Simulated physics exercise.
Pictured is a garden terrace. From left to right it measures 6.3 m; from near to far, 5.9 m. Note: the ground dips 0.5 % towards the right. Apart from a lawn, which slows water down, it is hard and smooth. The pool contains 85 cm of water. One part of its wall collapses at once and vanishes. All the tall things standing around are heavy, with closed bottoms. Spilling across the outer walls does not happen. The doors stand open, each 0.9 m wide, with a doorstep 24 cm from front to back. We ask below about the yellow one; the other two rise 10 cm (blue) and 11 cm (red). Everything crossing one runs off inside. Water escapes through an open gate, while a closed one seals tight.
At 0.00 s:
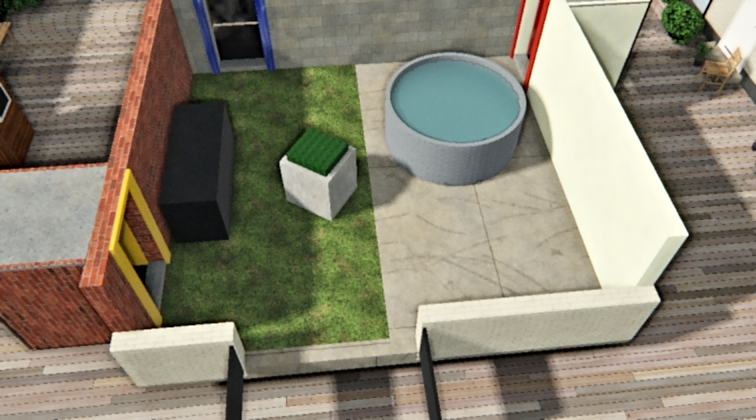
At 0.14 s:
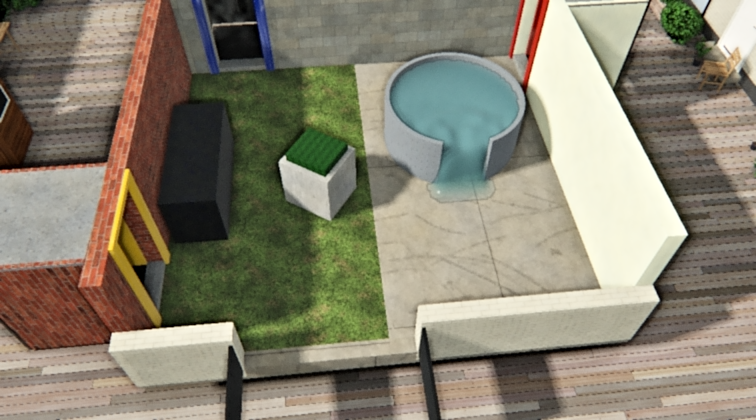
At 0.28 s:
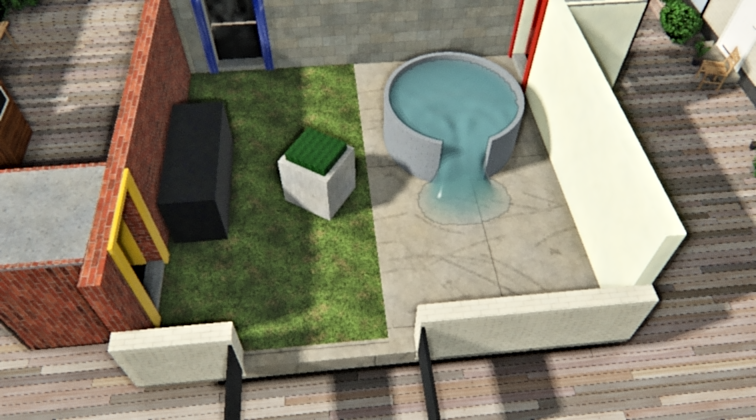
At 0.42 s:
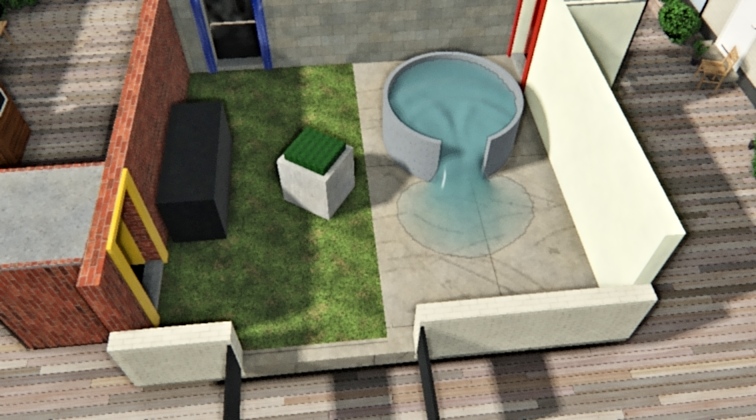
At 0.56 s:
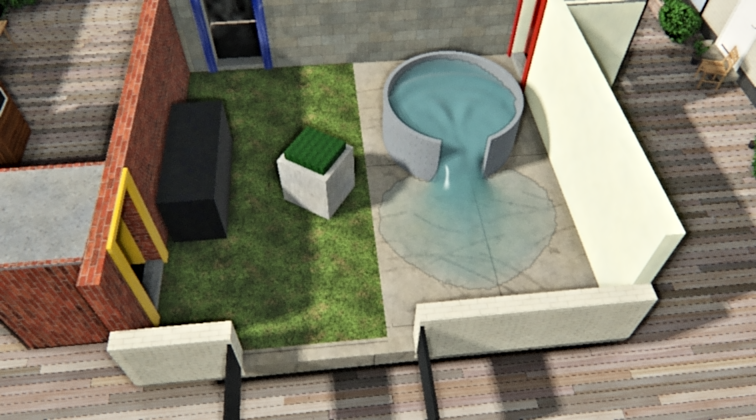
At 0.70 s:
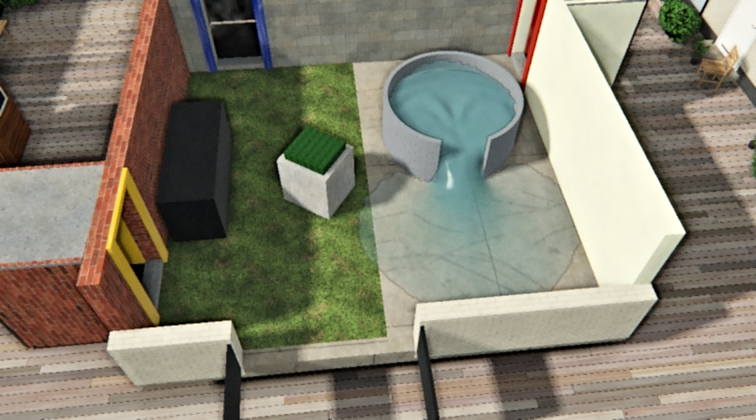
Water poured through a gap that opened in the front of a round grey pool, spreading in a widening sheet across the pale paving until it reached the edge of the grass.
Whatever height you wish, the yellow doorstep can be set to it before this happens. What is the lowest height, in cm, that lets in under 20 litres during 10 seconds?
About 7 cm.
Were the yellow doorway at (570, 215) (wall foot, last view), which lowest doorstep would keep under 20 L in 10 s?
Roughly 16 cm.
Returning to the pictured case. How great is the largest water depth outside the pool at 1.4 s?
Roughly 47 cm.
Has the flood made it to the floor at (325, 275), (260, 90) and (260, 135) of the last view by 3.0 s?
Point by point, the first is awash, the second spared and the third spared.
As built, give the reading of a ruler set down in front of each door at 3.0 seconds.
Depth at blue 0 cm, at red 0 cm, at yellow 0 cm.
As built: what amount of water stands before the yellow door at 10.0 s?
7.0 cm.
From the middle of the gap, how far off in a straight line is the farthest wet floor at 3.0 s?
Around 4.6 m out.
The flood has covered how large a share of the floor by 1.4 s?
I'd say near 30 percent.
After 1.4 s water covers 30 % of the floor, deepest (47 cm) near (599, 316); it has not reached the yellow door.
After 3.0 s water covers 40 % of the floor, deepest (28 cm) near (514, 248); it has not reached the yellow door.
After 10.0 s water covers 90 % of the floor, deepest (12 cm) near (434, 332); 7 cm at the yellow door, 2 litres in over its 10 cm doorstep.
At the yellow door as built, the water arrived by 4.6 s and peaked near 11 cm at 6.0 s.
Run again over the same 10 s with other heights there, 27 litres in over 6.5 cm, 12 litres over 8 cm. The limit of 20 litres is kept from about 7 cm up.
